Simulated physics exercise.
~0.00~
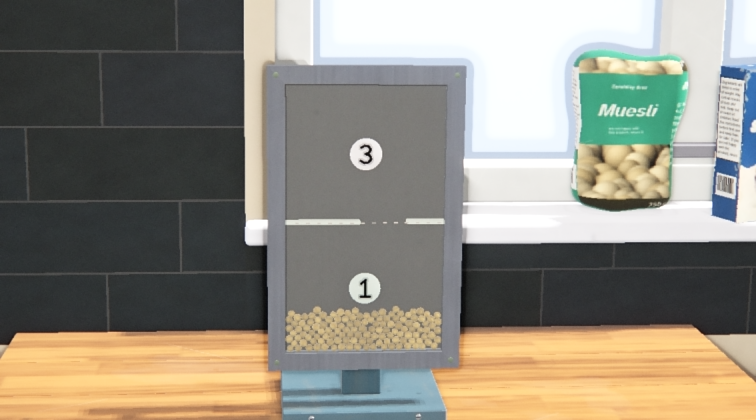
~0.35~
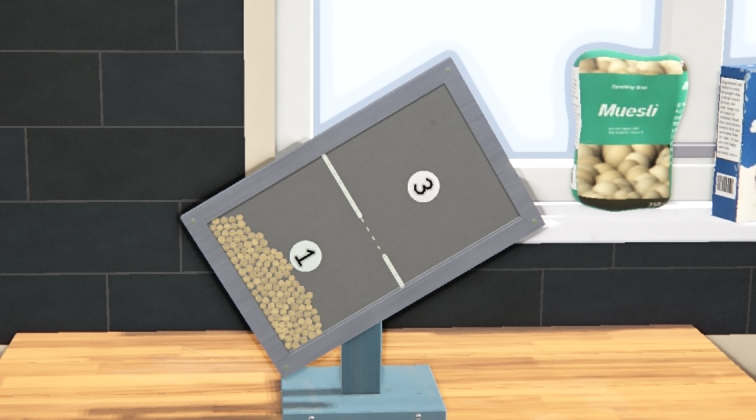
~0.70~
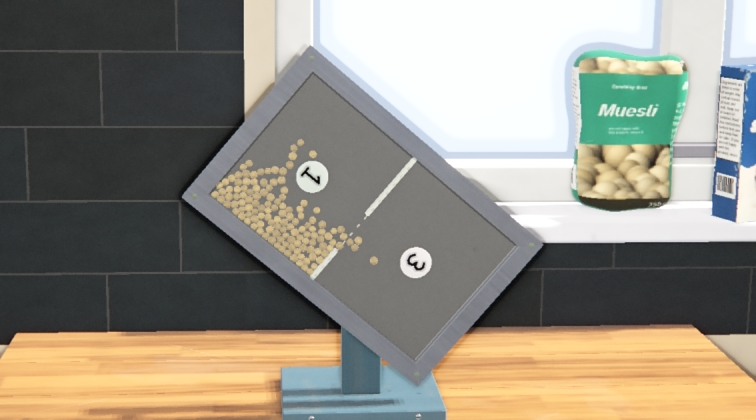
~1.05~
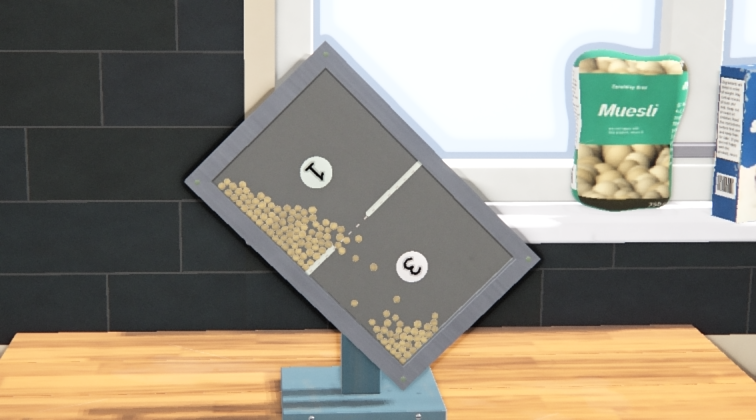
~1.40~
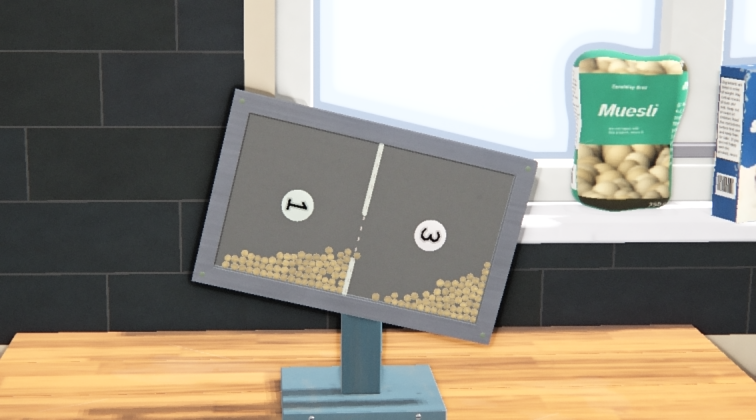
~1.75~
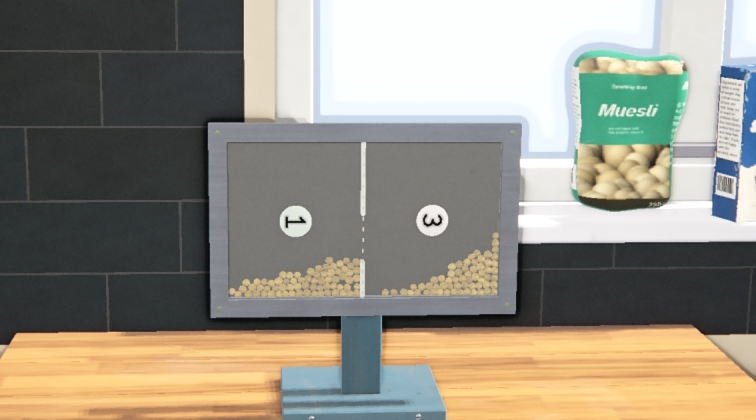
A framed case of beads tips clockwise, swings partway back, and rests sideways, beads in both chambers.
